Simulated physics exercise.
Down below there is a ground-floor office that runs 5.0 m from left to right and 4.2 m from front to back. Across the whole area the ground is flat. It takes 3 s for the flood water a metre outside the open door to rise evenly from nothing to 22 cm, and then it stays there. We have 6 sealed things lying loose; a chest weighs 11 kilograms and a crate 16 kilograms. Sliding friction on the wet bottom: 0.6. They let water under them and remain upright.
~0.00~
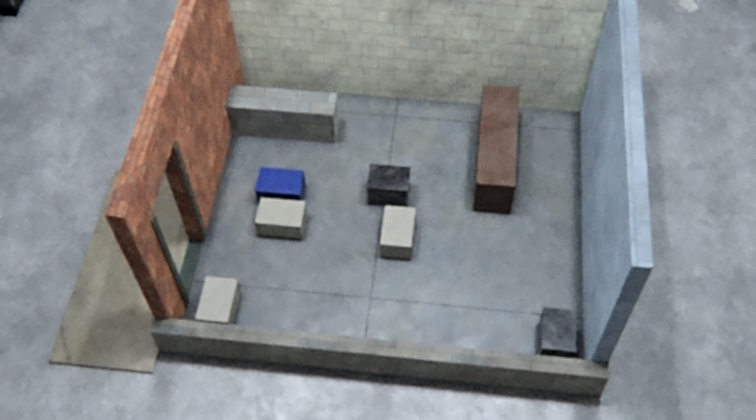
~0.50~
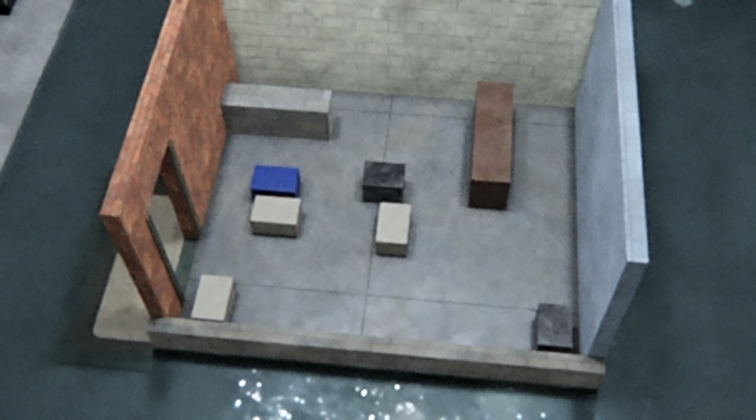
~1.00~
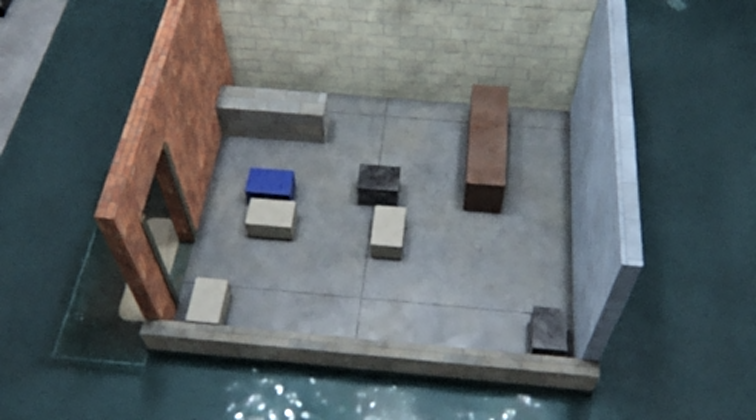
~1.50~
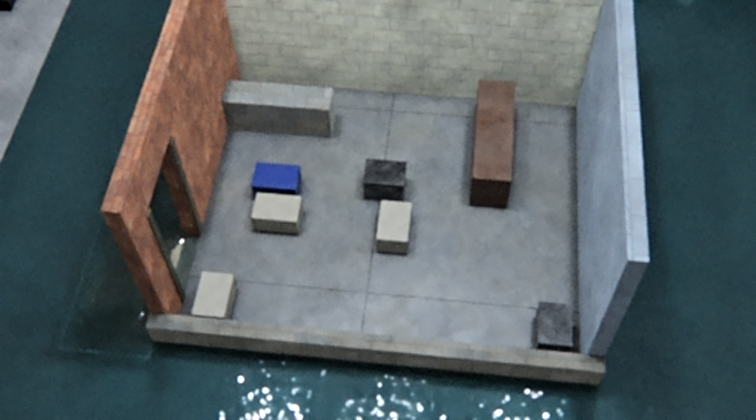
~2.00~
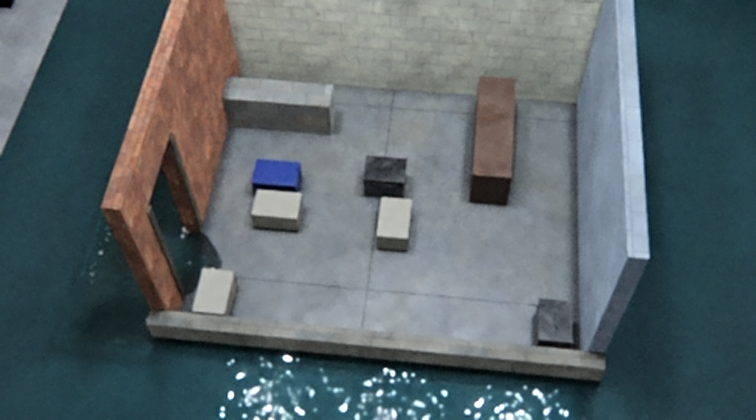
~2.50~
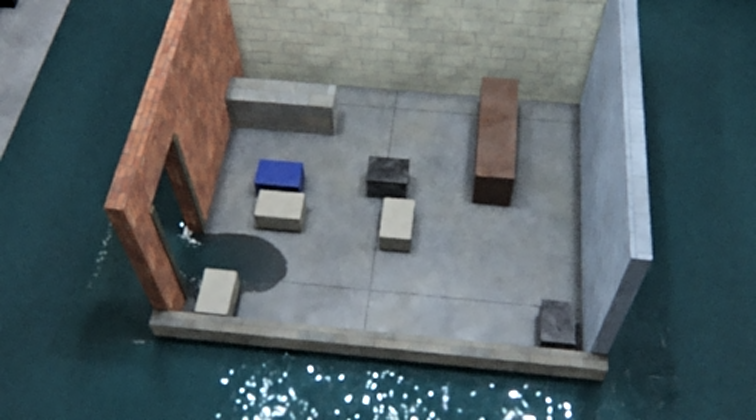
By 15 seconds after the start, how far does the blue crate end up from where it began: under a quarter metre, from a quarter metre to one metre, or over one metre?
It stays about where it started.
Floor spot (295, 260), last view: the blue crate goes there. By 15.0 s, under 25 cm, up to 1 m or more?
Outcome - it ends up well away.
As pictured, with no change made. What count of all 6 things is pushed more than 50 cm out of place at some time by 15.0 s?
Counting them up, I find 4.
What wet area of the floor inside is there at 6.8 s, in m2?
Some 13 m2 of it.
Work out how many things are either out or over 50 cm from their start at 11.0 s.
I count 4.
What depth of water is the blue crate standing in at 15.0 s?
Somewhere close to 4 cm.
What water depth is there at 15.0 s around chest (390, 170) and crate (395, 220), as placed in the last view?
Roughly 7 and 13 cm.
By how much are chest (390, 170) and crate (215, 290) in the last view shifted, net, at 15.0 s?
In that order: 50 cm, 500 cm.
After 3.5 s the blue crate is near (279, 173), 0.0 m from its start, aground; 0 afloat.
After 6.8 s the blue crate is near (279, 172), 0.0 m from its start, aground; 1 afloat.
After 11.0 s the blue crate is near (279, 172), 0.0 m from its start, aground; 2 afloat.
After 15.0 s the blue crate is near (279, 172), 0.0 m from its start, aground; 5 afloat.
